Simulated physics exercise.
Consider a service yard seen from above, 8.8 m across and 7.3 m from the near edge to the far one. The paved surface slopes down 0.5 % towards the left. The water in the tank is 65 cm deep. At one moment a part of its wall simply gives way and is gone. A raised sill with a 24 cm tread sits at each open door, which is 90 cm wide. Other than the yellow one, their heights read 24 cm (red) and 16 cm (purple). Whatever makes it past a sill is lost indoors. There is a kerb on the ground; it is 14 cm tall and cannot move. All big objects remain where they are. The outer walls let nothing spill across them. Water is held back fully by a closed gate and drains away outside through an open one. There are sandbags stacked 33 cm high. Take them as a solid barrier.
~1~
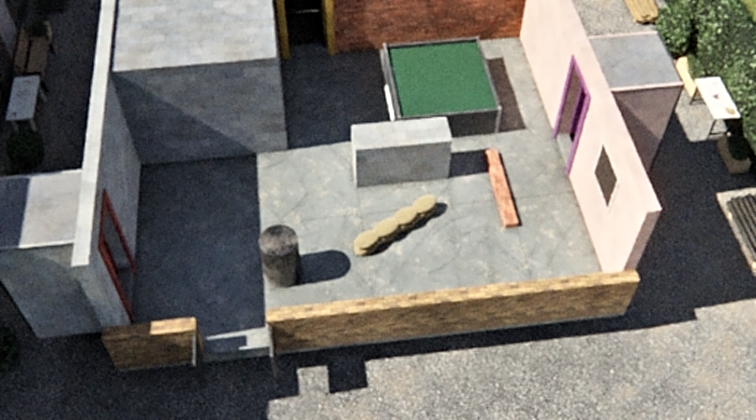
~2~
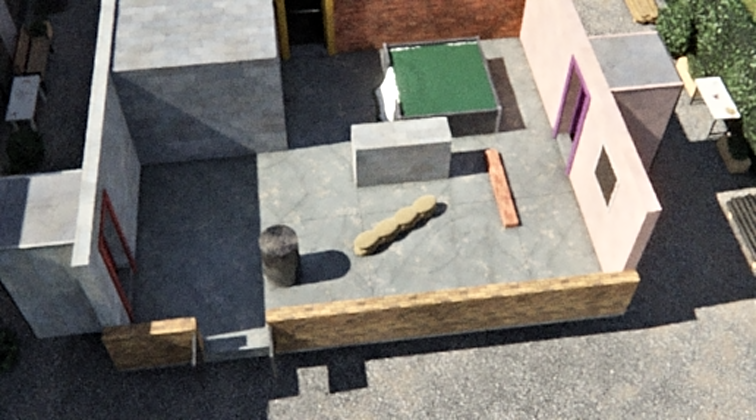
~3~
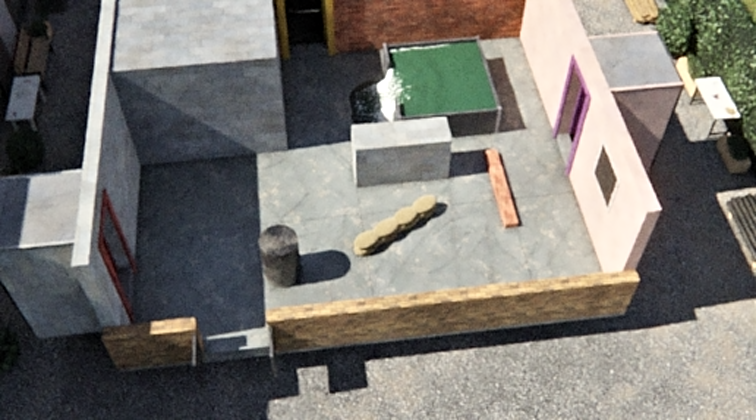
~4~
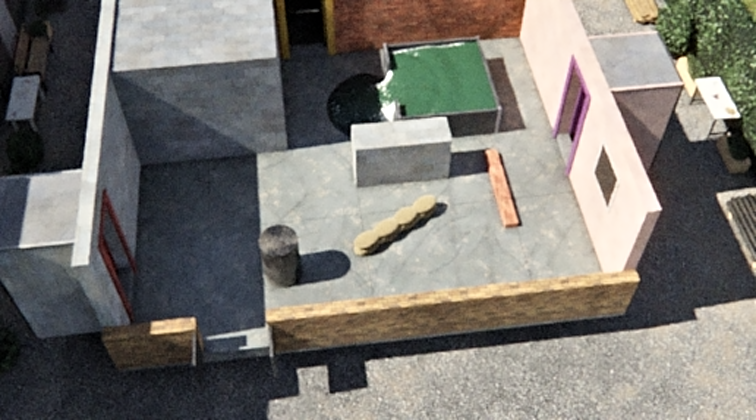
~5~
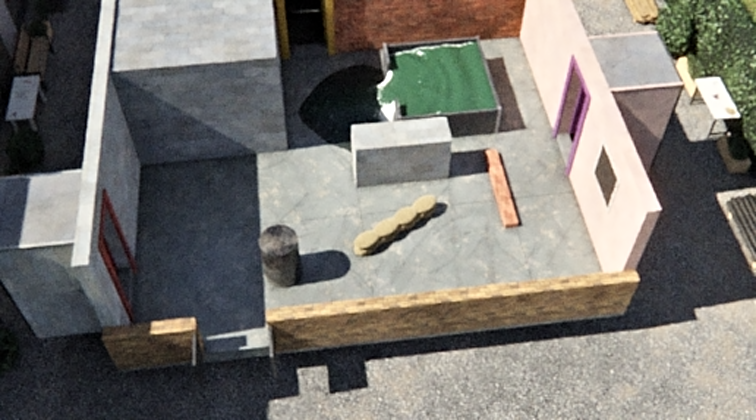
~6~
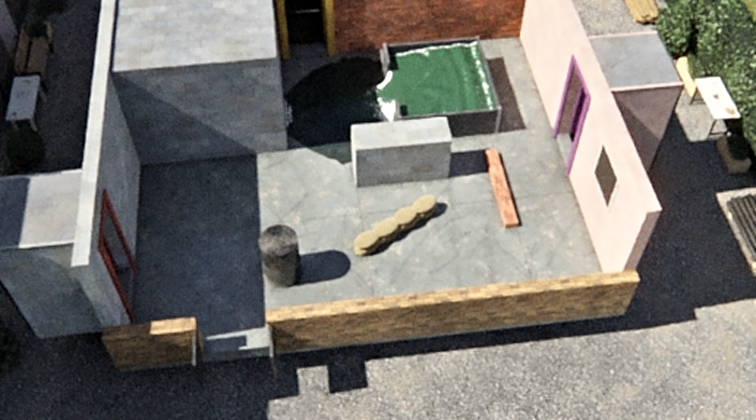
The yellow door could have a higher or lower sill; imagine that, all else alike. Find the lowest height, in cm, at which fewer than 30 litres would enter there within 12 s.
I would say 25 cm.
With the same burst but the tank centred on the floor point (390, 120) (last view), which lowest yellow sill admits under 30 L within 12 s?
Some 29 cm.
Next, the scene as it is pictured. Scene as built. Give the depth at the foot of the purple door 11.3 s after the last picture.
About 4.0 centimetres.
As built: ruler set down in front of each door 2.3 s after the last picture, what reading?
Depths in cm: Yellow 27, red 0, purple 0.
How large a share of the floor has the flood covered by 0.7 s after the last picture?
Wet share: Near 15 %.
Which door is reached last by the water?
Purple.
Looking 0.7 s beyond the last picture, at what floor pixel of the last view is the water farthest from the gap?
The tip of the flood lies near (255, 182).
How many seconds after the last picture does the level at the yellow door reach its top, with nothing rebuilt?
At roughly 1.4 s.
Then, 0.7 s after the last picture water covers 15 % of the floor, deepest (40 cm) near (288, 60); 8 cm at the yellow door, 0 litres in over its 15 cm sill.
Then, 2.3 s after the last picture water covers 35 % of the floor, deepest (30 cm) near (288, 60); 27 cm at the yellow door, 85 litres in over its 15 cm sill.
Then, 11.3 s after the last picture water covers 95 % of the floor, deepest (10 cm) near (140, 180); 8 cm at the yellow door, 160 litres in over its 15 cm sill.
At the yellow door as built, the water peaked near 28 cm, 1.3 s after the last picture.
With a sill of 20 cm, 73 litres would have come in within the 12 s; with 27.5 cm, 20 litres. So under 30 litres takes about 25 cm.
